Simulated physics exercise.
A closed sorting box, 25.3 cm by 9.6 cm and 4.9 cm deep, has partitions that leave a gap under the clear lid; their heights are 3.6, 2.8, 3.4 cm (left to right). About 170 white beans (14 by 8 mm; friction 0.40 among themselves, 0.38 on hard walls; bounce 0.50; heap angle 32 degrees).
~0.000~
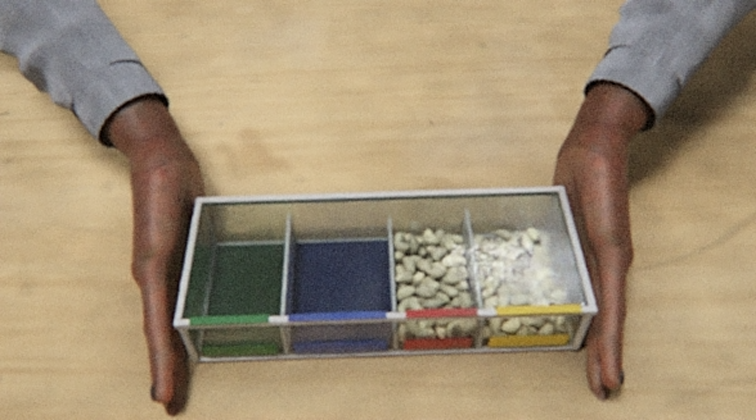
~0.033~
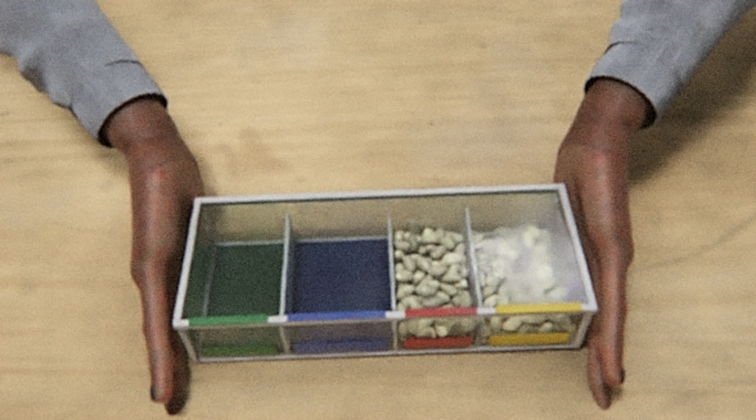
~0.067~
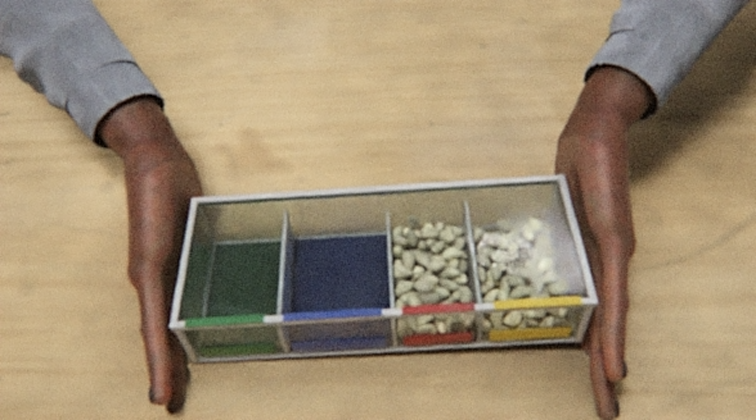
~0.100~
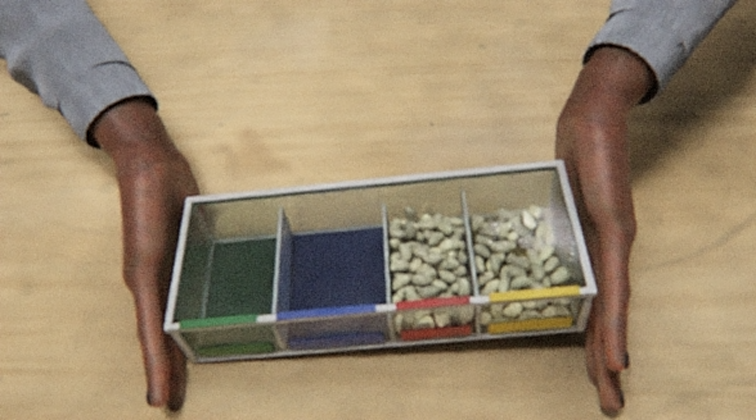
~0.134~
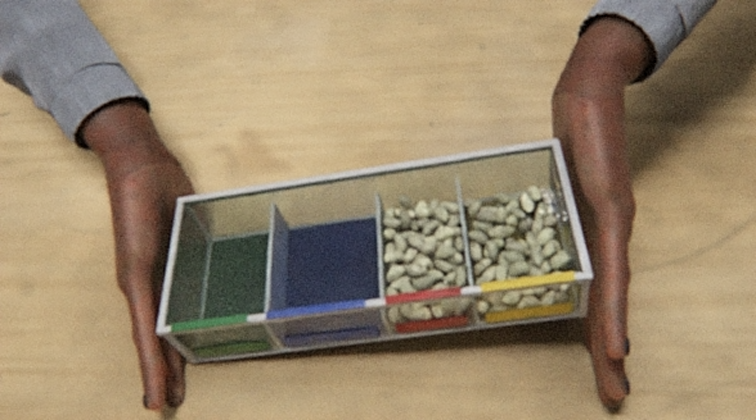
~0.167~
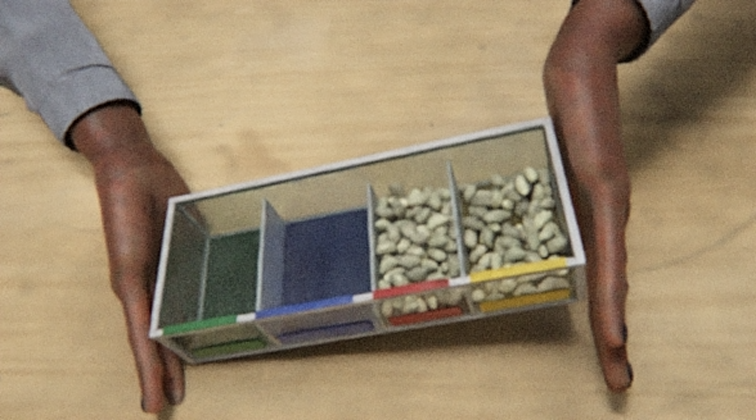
On a pale wooden table, two hands held a clear-lidded box with white beans in its red and yellow sections, then tilted it gradually, raising the right side while the green and blue sections stayed empty.
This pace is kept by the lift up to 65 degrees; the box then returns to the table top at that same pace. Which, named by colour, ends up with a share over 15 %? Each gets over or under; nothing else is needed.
Red ends over. Blue ends over. Green ends under. Yellow ends over.
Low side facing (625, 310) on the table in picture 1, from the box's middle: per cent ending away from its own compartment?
About 5 per cent.
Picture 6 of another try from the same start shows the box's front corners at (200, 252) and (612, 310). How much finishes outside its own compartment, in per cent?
Then roughly 5 per cent.
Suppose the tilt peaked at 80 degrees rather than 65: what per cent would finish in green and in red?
Then the green compartment would keep 5 per cent and the red one 30 per cent.
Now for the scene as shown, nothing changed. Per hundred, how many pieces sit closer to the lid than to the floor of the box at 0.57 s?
Some 30 per cent.
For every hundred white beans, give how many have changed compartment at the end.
30 %.
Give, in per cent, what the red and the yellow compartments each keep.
Red at 45 and yellow at 30, in per cent.
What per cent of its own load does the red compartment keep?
Around 70 percent stays put.
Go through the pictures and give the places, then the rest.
The first picture shows box tilt 0 degrees, front corners at (182, 321) and (588, 308); red 55 %, yellow 45 %.
The second picture shows box tilt 1 degrees, front corners at (181, 322) and (589, 306).
The third picture shows box tilt 3 degrees, front corners at (178, 323) and (589, 300).
The fourth picture shows box tilt 7 degrees, front corners at (172, 325) and (588, 289), lowest corner left front.
The fifth picture shows box tilt 12 degrees, front corners at (165, 328) and (584, 274), lowest corner left front.
The sixth picture shows box tilt 17 degrees, front corners at (158, 332) and (576, 260), lowest corner left front; red 55 %, yellow 45 %. Its pace works out near 155 degrees a second.
Then, at 0.57 s, tilt 64 degrees; red 55 %, yellow 45 %.
After 0.85 s, tilt 25 degrees; red 45 %, blue 25 %, yellow 35 %.
After 1.22 s, tilt 0 degrees; red 45 %, blue 25 %, yellow 35 %.
At rest (1.6 s), red 45 %, blue 25 %, green 0 %, yellow 30 %.
